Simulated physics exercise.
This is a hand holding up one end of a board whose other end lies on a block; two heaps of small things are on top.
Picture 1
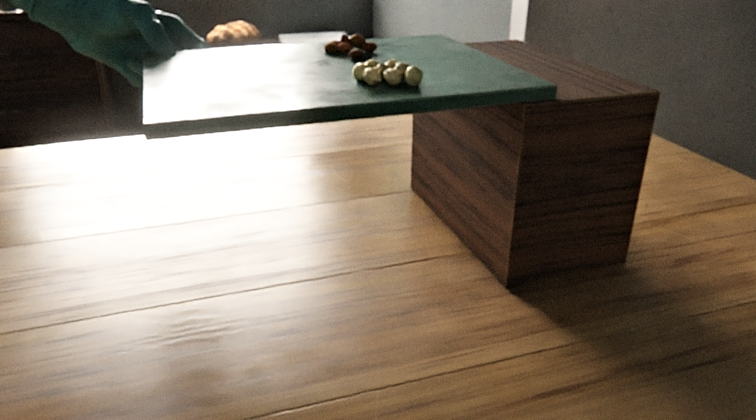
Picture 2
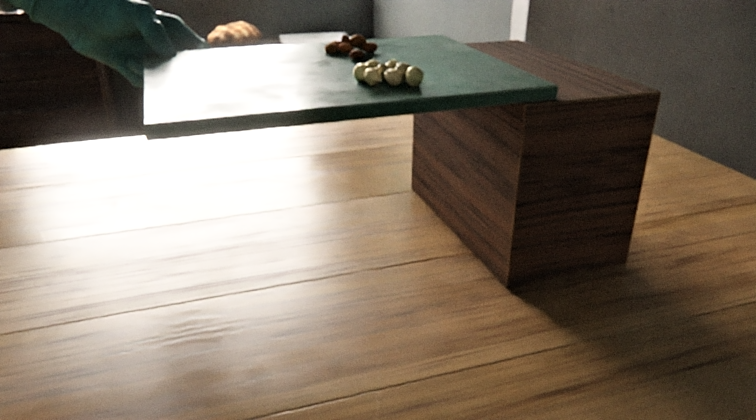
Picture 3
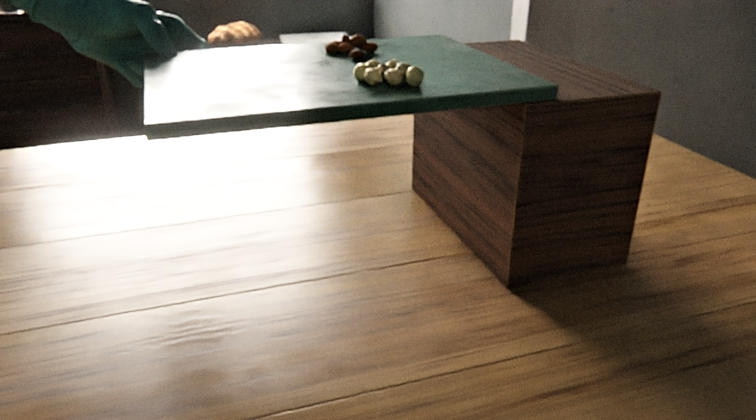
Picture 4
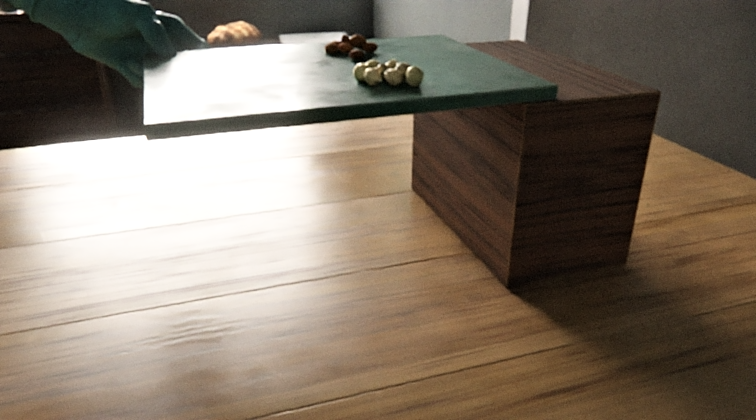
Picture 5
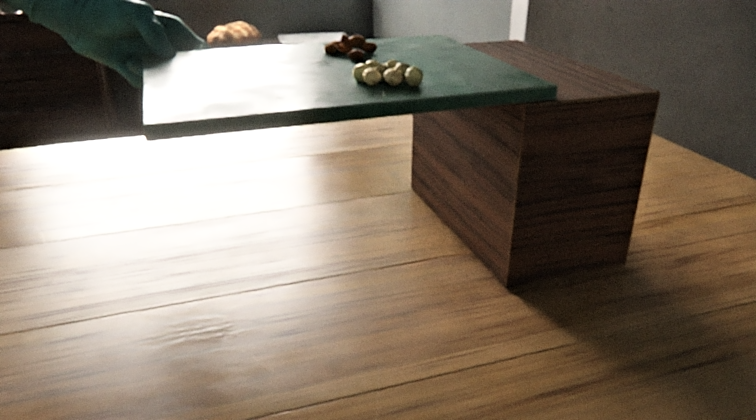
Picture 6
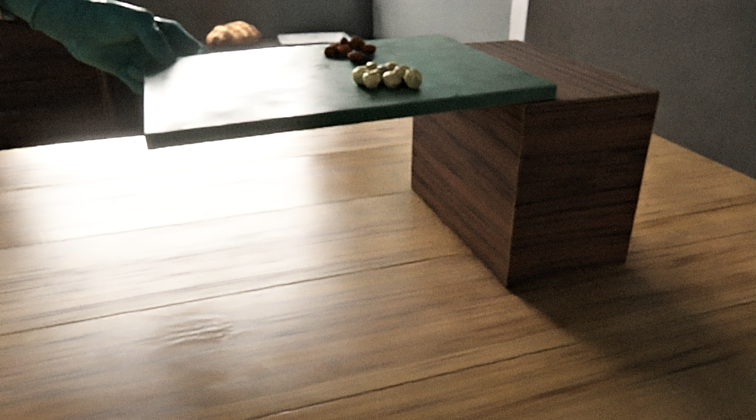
A gloved hand slightly lowers the left end of a green board holding two small heaps.
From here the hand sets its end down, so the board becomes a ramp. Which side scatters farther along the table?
The longer run belongs to the near handful.
Then, 0.34 s on from there, board sloping at 11°; near handful the whole lot still on the board; far handful the whole lot still on the board.
Then, 0.78 s on from there, board sloping at 27°; near handful the whole lot still on the board; far handful the whole lot still on the board.
Then, 1.25 s on from there, board resting at 37°; near handful mostly less than half a board's length out; far handful mostly at the foot of the board.
In the end, board resting at 37°; near handful mostly less than half a board's length out; far handful mostly at the foot of the board; the near handful has gone farther.
